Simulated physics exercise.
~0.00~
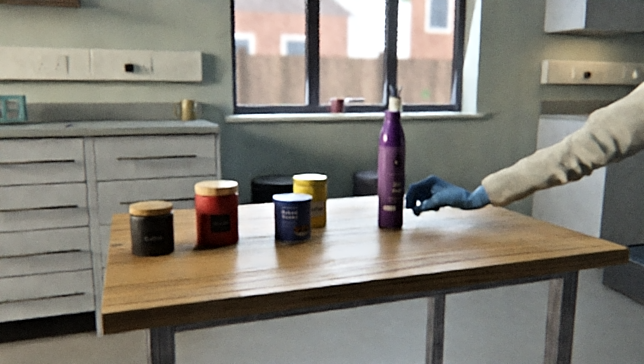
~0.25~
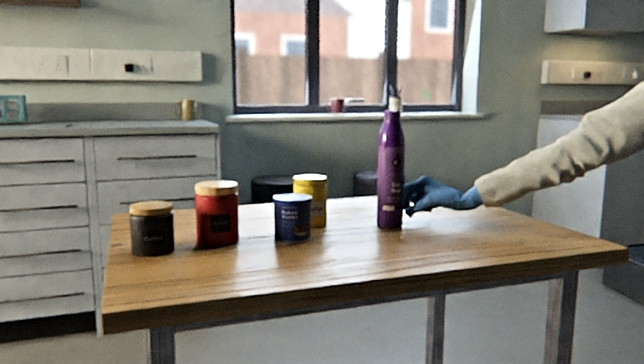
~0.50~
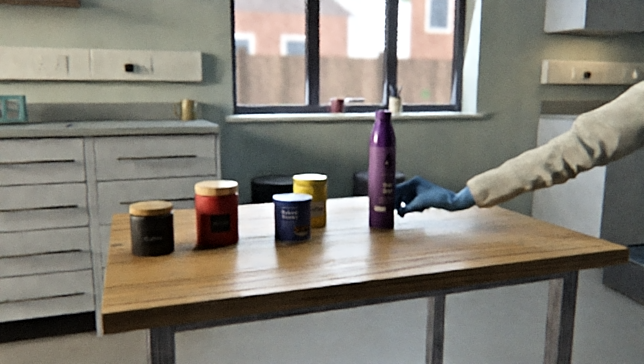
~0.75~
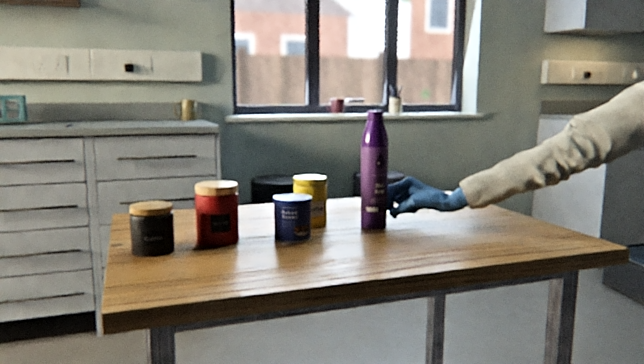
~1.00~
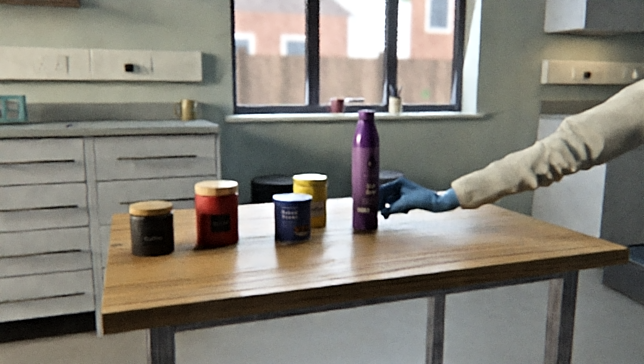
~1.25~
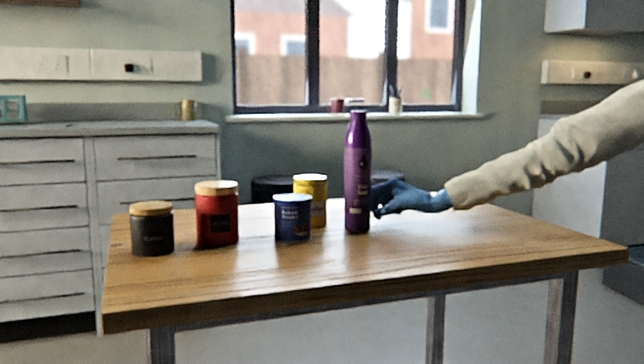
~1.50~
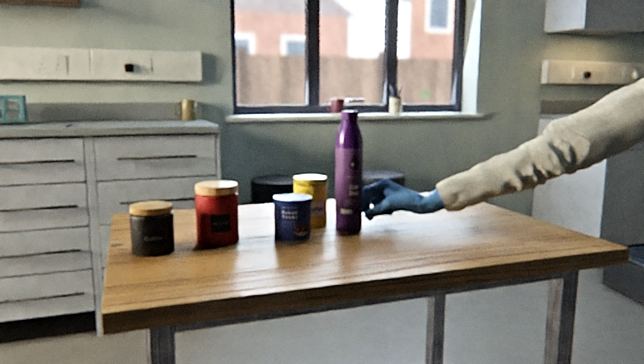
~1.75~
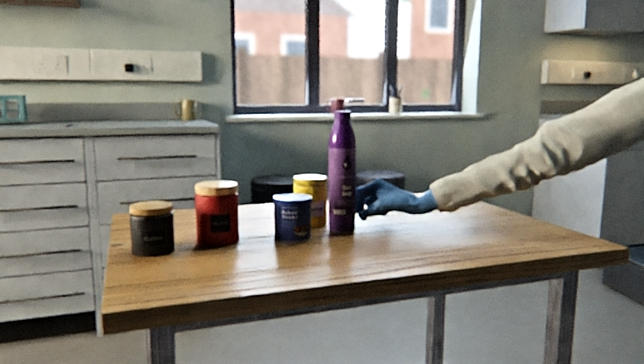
Purple bottle sliding left across a wooden table, pushed upright by a blue-gloved hand, ending still standing near four lidded containers.
